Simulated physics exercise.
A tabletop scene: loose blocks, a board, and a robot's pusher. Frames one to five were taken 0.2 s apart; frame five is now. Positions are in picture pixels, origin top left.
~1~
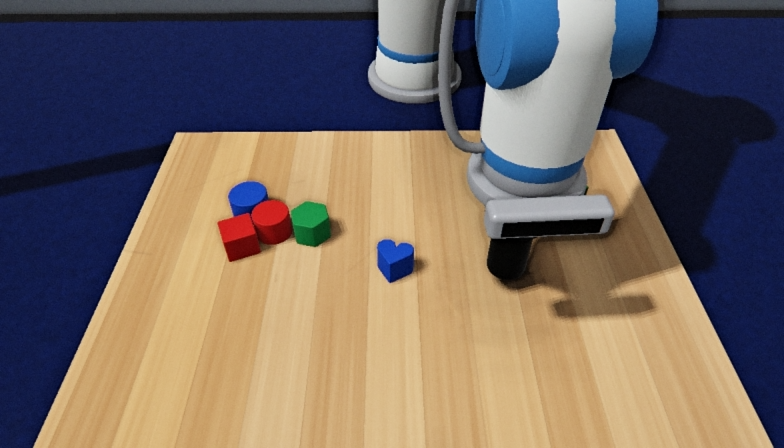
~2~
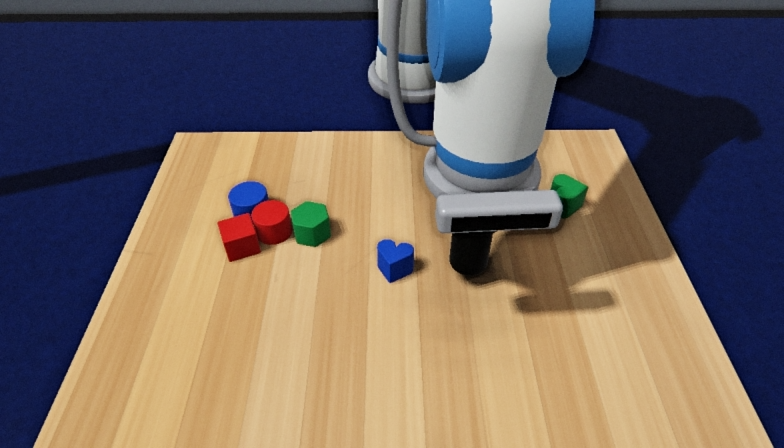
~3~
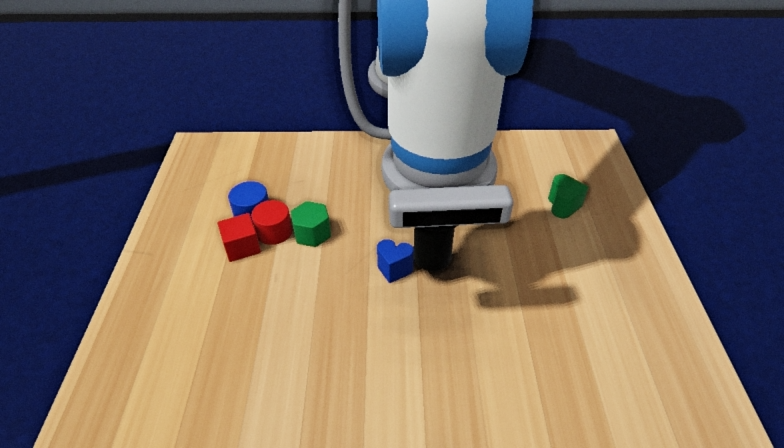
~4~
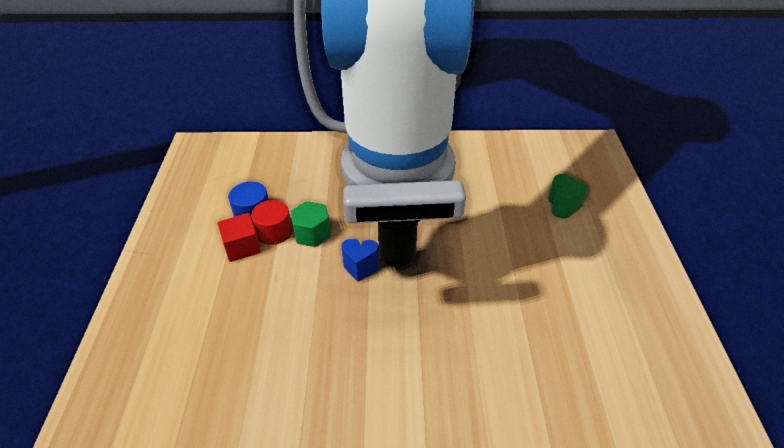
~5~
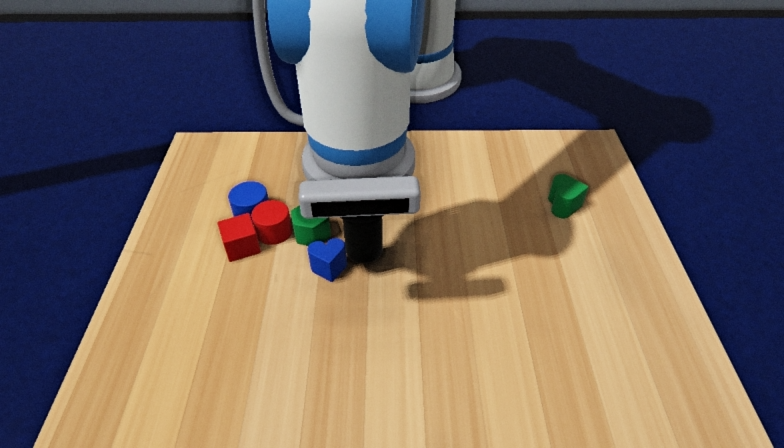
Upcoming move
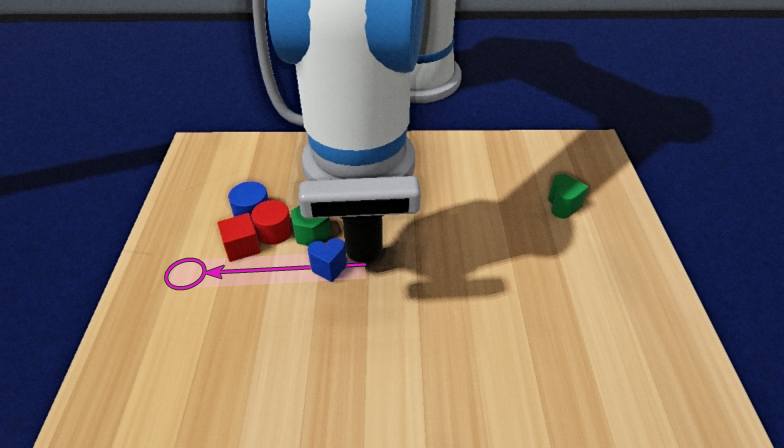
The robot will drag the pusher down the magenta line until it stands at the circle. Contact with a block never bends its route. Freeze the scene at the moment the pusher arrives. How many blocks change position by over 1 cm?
I expect just one block to be moved by more than 1 cm.
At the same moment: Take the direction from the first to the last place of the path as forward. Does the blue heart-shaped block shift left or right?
It goes left.
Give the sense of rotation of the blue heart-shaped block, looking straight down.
The turn is anti-clockwise.
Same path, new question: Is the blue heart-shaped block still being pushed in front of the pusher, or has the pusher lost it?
I think the pusher loses the blue heart-shaped block somewhere along the way.
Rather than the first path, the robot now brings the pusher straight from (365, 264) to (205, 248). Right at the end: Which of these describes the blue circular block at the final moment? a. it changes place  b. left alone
I choose a.
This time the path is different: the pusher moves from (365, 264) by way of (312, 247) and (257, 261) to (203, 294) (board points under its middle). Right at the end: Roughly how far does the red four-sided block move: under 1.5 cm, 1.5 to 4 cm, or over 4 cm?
Once the path is done, the red four-sided block lies 1.5 to 4 cm from its present place.
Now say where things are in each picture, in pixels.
The first frame shows tip of the pusher (505, 267), middles of tops, red four-sided block (236, 227), green hexagon (309, 213), blue heart-shaped block (395, 250).
The second frame shows pusher (468, 263), nothing pushed.
The third frame shows pusher (432, 259), nothing pushed.
The fourth frame shows pusher (398, 255), blue heart-shaped block (359, 248).
The fifth frame shows pusher (364, 251), red four-sided block (236, 227), green hexagon partly hidden, blue heart-shaped block (327, 248).
The line goes straight from (365, 264) to (185, 274).
The first path, step by step. One third of the way, pusher (303, 254); blue heart-shaped block (270, 261), turned 45° anticlockwise.
Two thirds of the way, pusher (242, 257); blue heart-shaped block (223, 276), turned 115° anticlockwise.
At the end, pusher (180, 260); red four-sided block (233, 225), turned 15° clockwise; green hexagon unmoved; blue heart-shaped block (220, 278), turned 125° anticlockwise.
